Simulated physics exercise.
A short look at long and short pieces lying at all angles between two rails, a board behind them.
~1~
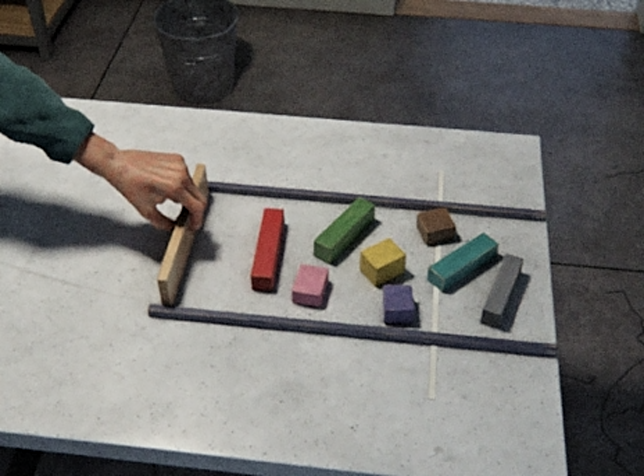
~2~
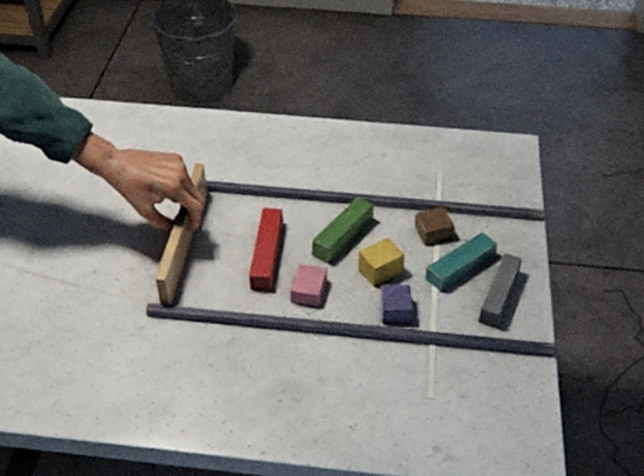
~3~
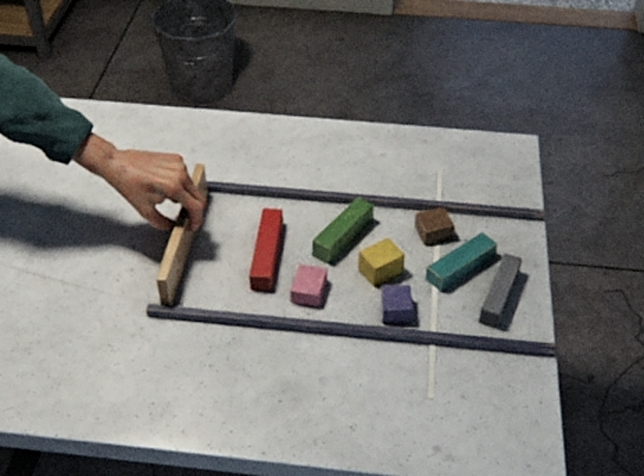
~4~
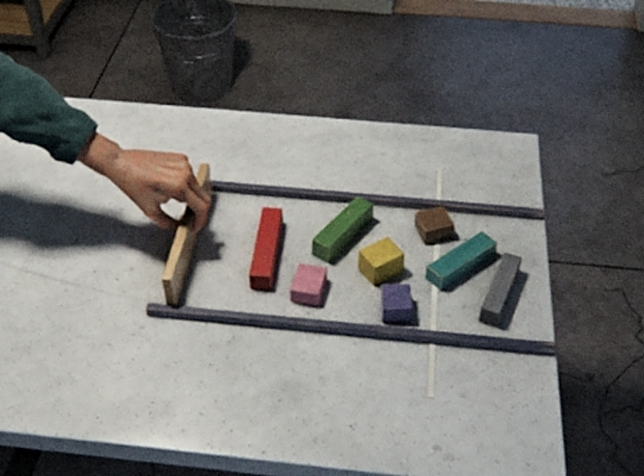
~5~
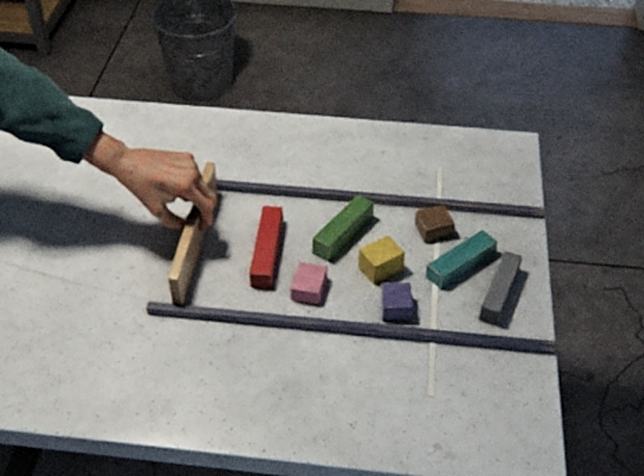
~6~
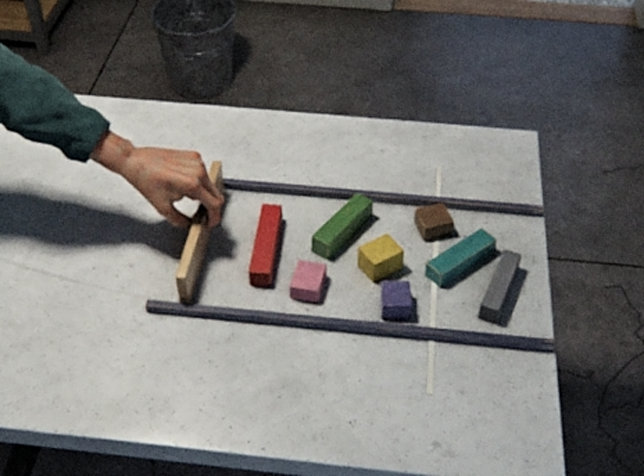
To begin with, a hand in a green sleeve holds a wooden board upright at the left of two dark rails, with scattered coloured blocks and sticks lying between them. The hand then slides the board slightly rightward, narrowing the gap to the red stick, while the pieces stay still.
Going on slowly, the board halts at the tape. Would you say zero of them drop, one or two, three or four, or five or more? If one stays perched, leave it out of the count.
Fallen: None.
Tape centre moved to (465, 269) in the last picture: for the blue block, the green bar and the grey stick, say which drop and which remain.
What happens: The blue block does not come off, the green bar does not come off, the grey stick goes down.
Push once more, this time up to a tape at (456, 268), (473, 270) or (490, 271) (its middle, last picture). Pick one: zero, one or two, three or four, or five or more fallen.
The three counts come out as one or two, one to two and just one or two.
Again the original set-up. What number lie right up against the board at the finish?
1.
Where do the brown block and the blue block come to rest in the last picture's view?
Near (494, 229) and (498, 317).
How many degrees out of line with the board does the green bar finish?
It sits some 0° out of line.
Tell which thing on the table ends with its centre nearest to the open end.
The one in question is the grey stick.
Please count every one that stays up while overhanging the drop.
The total comes out at 1.
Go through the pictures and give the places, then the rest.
Grey stick (502, 290); turquoise bar (463, 261); brown block (436, 226); board (185, 232); tape (437, 271), in the first picture.
Turquoise bar (462, 261); green bar (343, 230), in the second picture.
Brown block (434, 226); pink block (309, 285), in the third picture.
Grey stick (501, 288); yellow block (381, 261), in the fourth picture.
Turquoise bar (462, 259); red stick (267, 246), in the fifth picture.
Grey stick (500, 285); turquoise bar (461, 257); brown block (434, 222); board (202, 230); tape (435, 266), in the sixth picture.
Early on, none off yet; grey stick at rest near (500, 285); turquoise bar at rest near (461, 257); brown block at rest near (434, 222).
A while later, none off yet; grey stick at rest near (500, 285); turquoise bar moving near (465, 259); brown block at rest near (434, 222).
Finally, the number that fall off is zero.
